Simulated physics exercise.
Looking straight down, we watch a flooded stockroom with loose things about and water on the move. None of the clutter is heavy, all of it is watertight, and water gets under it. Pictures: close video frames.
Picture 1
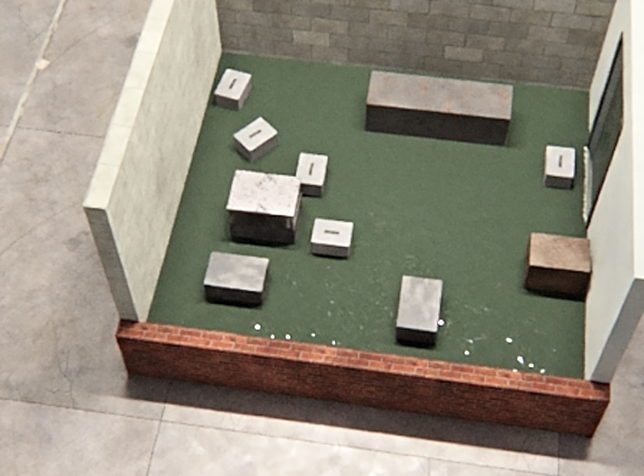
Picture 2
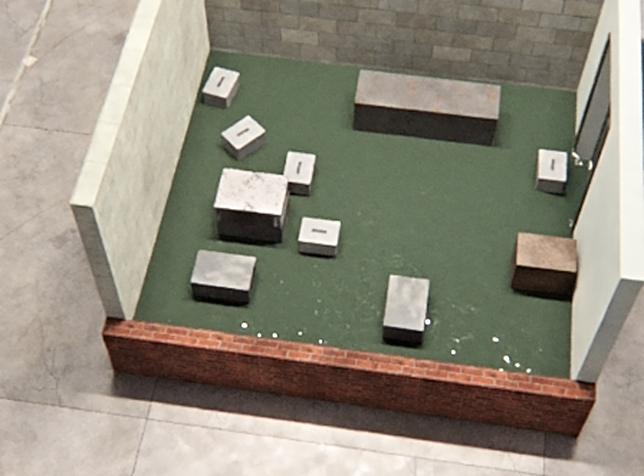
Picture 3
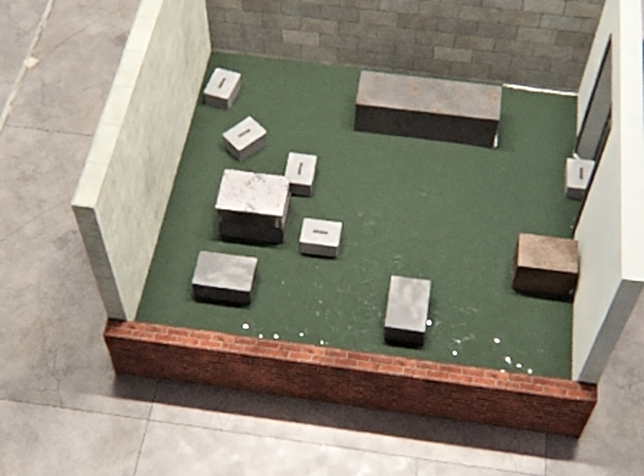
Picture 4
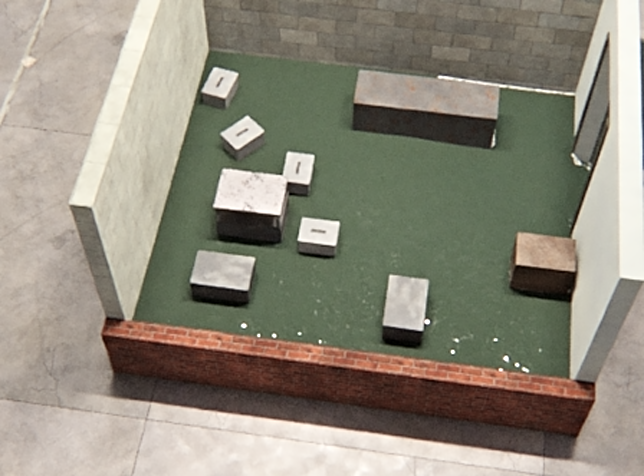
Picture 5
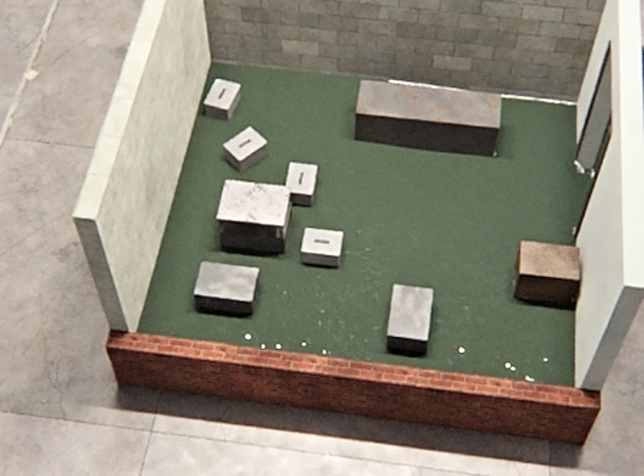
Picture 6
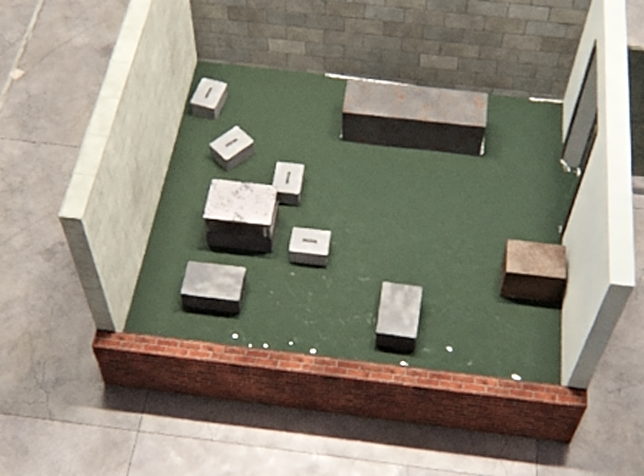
A small pale block by the right wall slid right and went out of sight behind the wall, while the other grey, white and brown blocks on the green floor barely moved.
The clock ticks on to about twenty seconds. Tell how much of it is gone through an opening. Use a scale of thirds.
On that scale, between one and two thirds.
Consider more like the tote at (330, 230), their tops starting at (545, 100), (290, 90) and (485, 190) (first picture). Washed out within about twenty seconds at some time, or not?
Copy one leaves the room, copy two never leaves, copy three leaves the room.
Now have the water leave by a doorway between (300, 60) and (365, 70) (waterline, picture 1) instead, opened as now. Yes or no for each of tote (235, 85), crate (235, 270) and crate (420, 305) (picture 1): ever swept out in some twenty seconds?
Okay, one after another: Departs, then never departs, then never departs.
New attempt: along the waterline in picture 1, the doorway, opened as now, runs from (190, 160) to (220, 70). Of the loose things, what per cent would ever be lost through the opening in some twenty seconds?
Near 70 percent, give or take.
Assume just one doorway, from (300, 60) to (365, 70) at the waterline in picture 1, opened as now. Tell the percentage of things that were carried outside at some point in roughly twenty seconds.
That comes to around 70 per cent.
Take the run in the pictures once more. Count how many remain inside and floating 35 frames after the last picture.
I get 5.
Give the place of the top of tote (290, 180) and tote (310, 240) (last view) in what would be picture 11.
Estimated: (318, 182); (336, 234).
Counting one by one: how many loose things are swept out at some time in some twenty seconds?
Number: 4.
A moment on, 1 of 7 are out; 6 afloat.
Next, 1 of 7 are out; 6 afloat.
Later, 2 of 7 are out; 5 afloat.
In the end, 4 of 7 are out; 3 afloat.
